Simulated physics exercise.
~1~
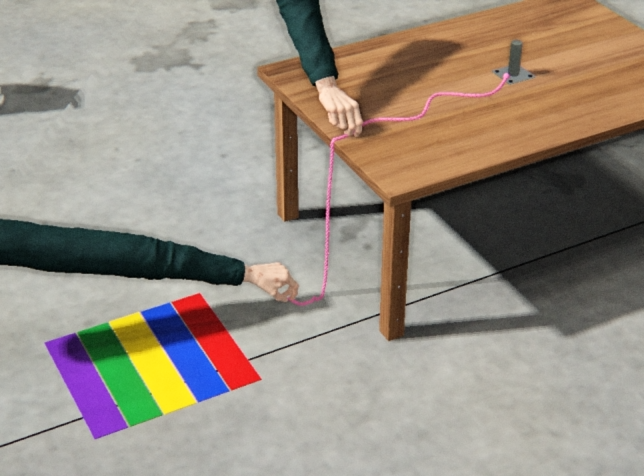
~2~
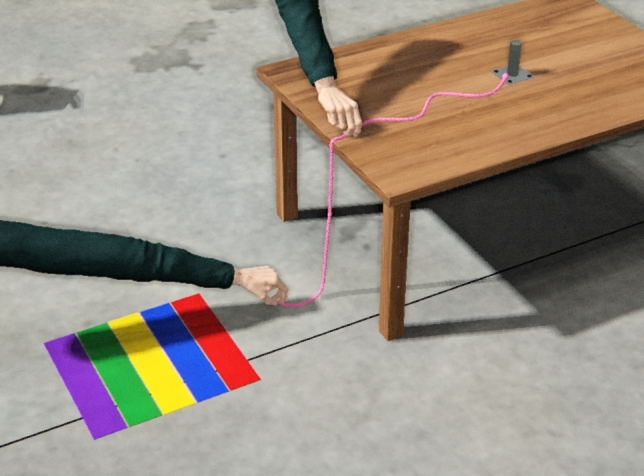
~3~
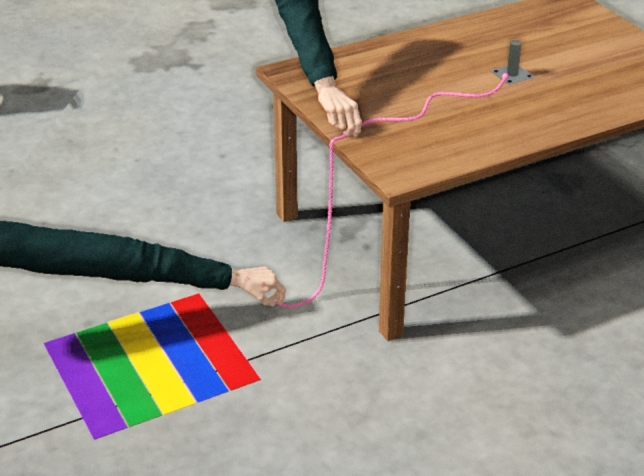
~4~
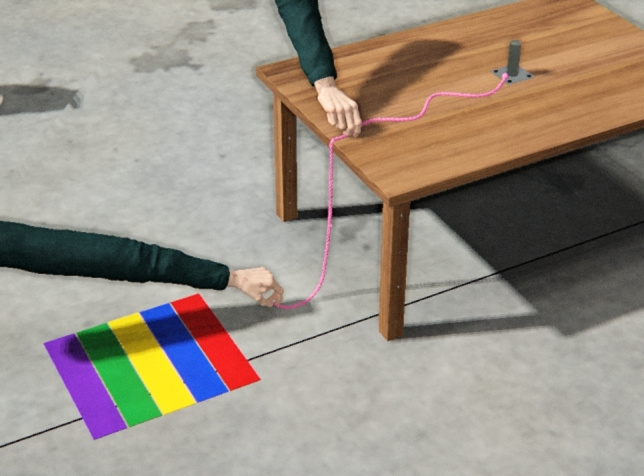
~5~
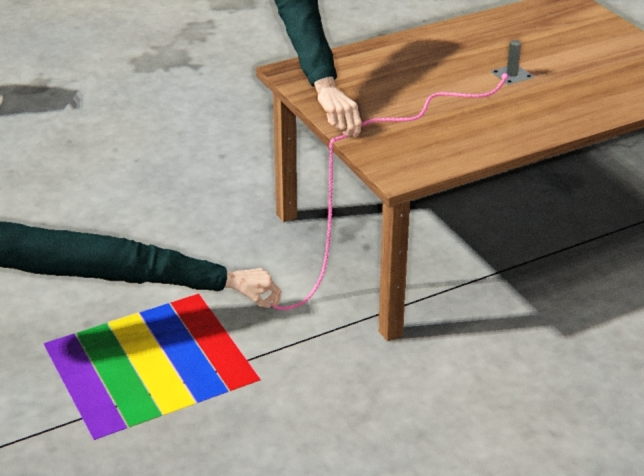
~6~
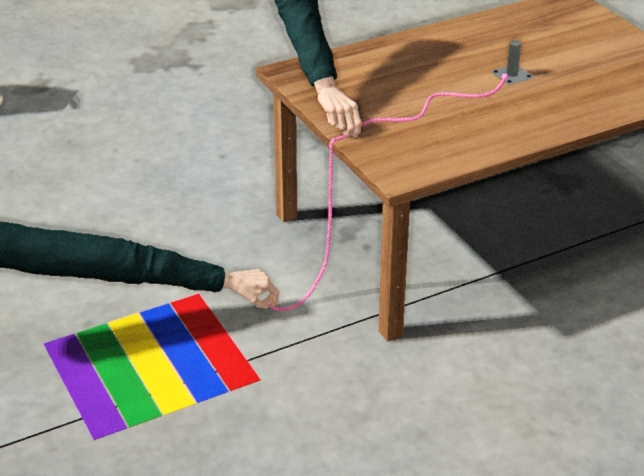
A hand low over the floor draws the loose end of a pink cord slightly left, near five coloured strips, while another hand stays at the table's edge and the cord winds back unchanged to a post.
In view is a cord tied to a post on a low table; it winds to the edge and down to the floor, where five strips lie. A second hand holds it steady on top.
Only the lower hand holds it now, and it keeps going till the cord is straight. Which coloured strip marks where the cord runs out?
Yellow.
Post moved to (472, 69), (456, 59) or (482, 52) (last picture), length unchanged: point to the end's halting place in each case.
About (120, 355), then (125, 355), then (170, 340).
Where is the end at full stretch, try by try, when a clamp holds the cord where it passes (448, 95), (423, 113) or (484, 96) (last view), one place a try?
Results: (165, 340); (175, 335); (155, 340).
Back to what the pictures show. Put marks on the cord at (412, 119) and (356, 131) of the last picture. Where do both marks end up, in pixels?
The first moves to (385, 120), the second to (331, 143).
A little later, end near (216, 323); over red.
Next, end near (175, 337); over blue.
When it is tight, end near (149, 345); over yellow. The yellow one.
